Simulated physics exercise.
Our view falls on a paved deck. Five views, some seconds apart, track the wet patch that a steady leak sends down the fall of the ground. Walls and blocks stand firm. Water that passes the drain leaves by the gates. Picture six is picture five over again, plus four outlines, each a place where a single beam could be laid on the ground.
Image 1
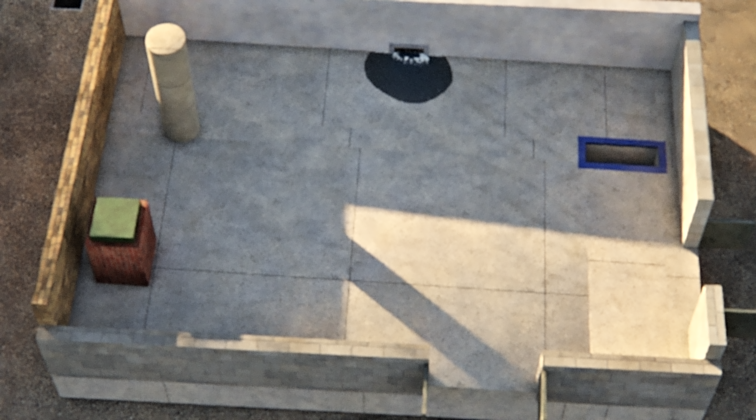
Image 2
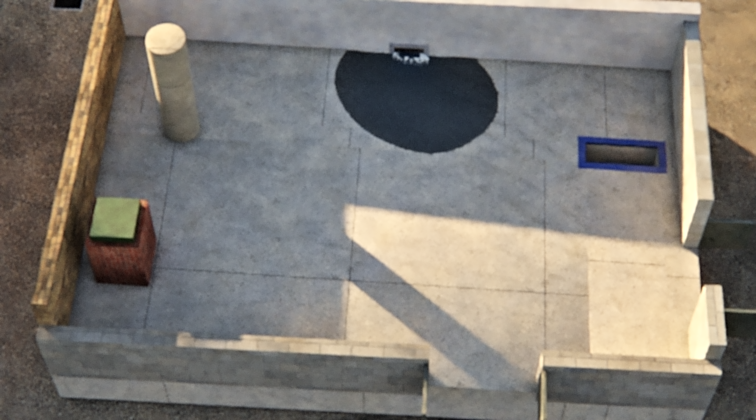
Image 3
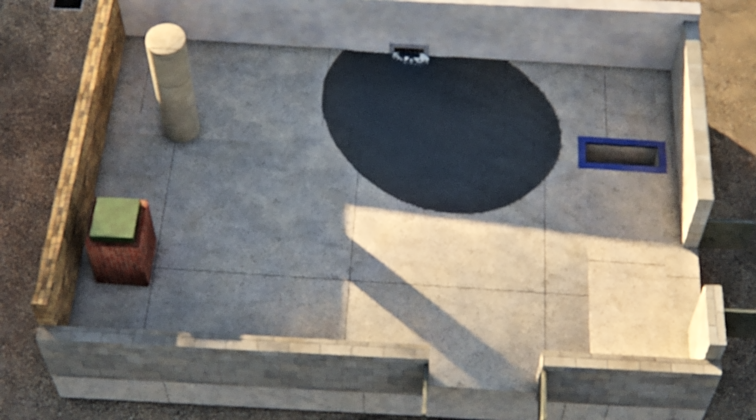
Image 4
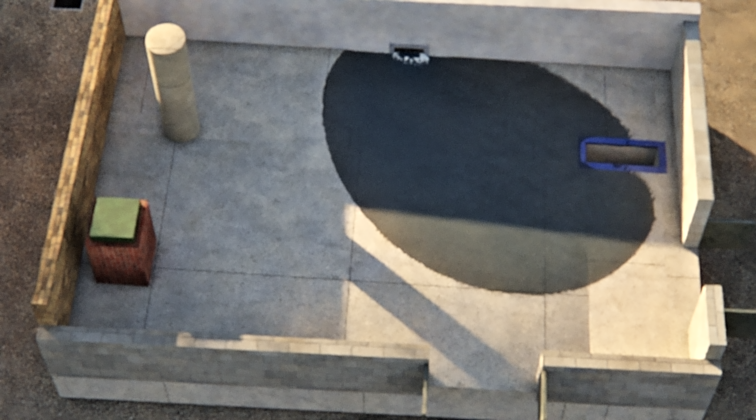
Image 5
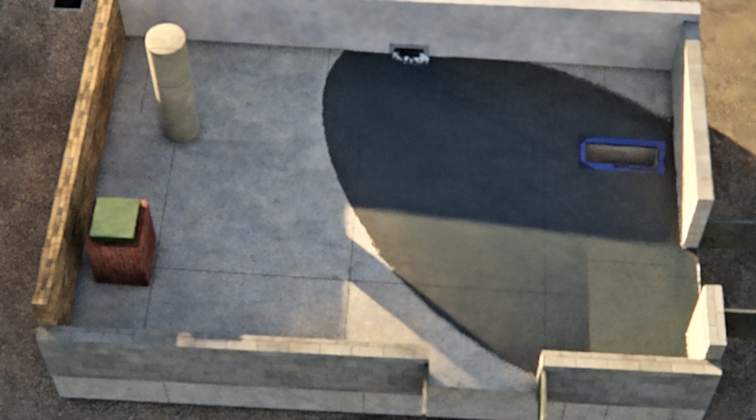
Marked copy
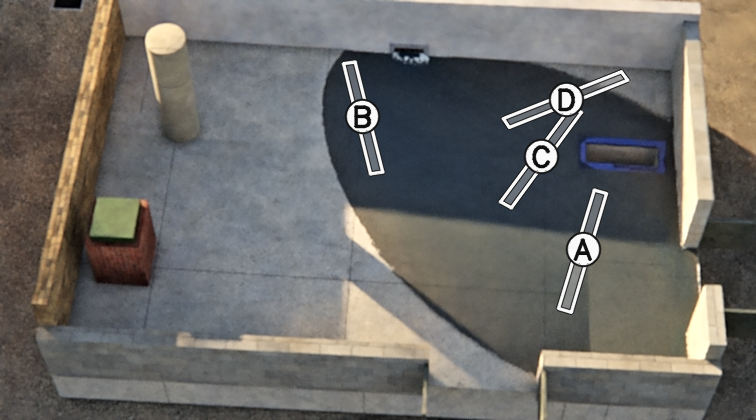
At the start, a small dark wet patch lies below an outlet in the back wall of a walled, paved deck. The patch grows steadily toward the lower right, surrounding the blue-framed drain and crossing into the sunlit paving, until it covers much of the right side and reaches the front wall's gap.
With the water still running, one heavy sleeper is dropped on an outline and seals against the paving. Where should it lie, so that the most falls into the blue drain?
A works best here.
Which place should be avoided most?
Here it is place D.
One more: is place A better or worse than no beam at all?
Better.
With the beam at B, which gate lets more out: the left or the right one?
The right gate.
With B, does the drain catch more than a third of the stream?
No, it does not.
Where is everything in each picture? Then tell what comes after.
Outfall at (409, 50); blue drain at (622, 155); open gate at (483, 375); open gate at (685, 288); front seen at (405, 97), 2 % of the ground wet; blue drain still dry, in the first frame.
Front seen at (439, 146), 8 % of the ground wet; blue drain still dry, in the second frame.
Front seen at (512, 197), 18 % of the ground wet; blue drain still dry, in the third frame.
Front seen at (627, 255), 32 % of the ground wet; blue drain taking water, in the fourth frame.
Front seen at (701, 324), 46 % of the ground wet; blue drain taking water, in the fifth frame.
On the marked copy, A from (564, 310) to (600, 191); B from (349, 62) to (376, 172); C from (505, 204) to (576, 109); D from (506, 123) to (624, 76).
With A, about 30 % of the stream goes into the blue drain, about 70 % out by the gates.
With B, about 18 % of the stream goes into the blue drain, about 82 % out by the gates.
With C, about 21 % of the stream goes into the blue drain, about 79 % out by the gates.
With D, about 11 % of the stream goes into the blue drain, about 89 % out by the gates.
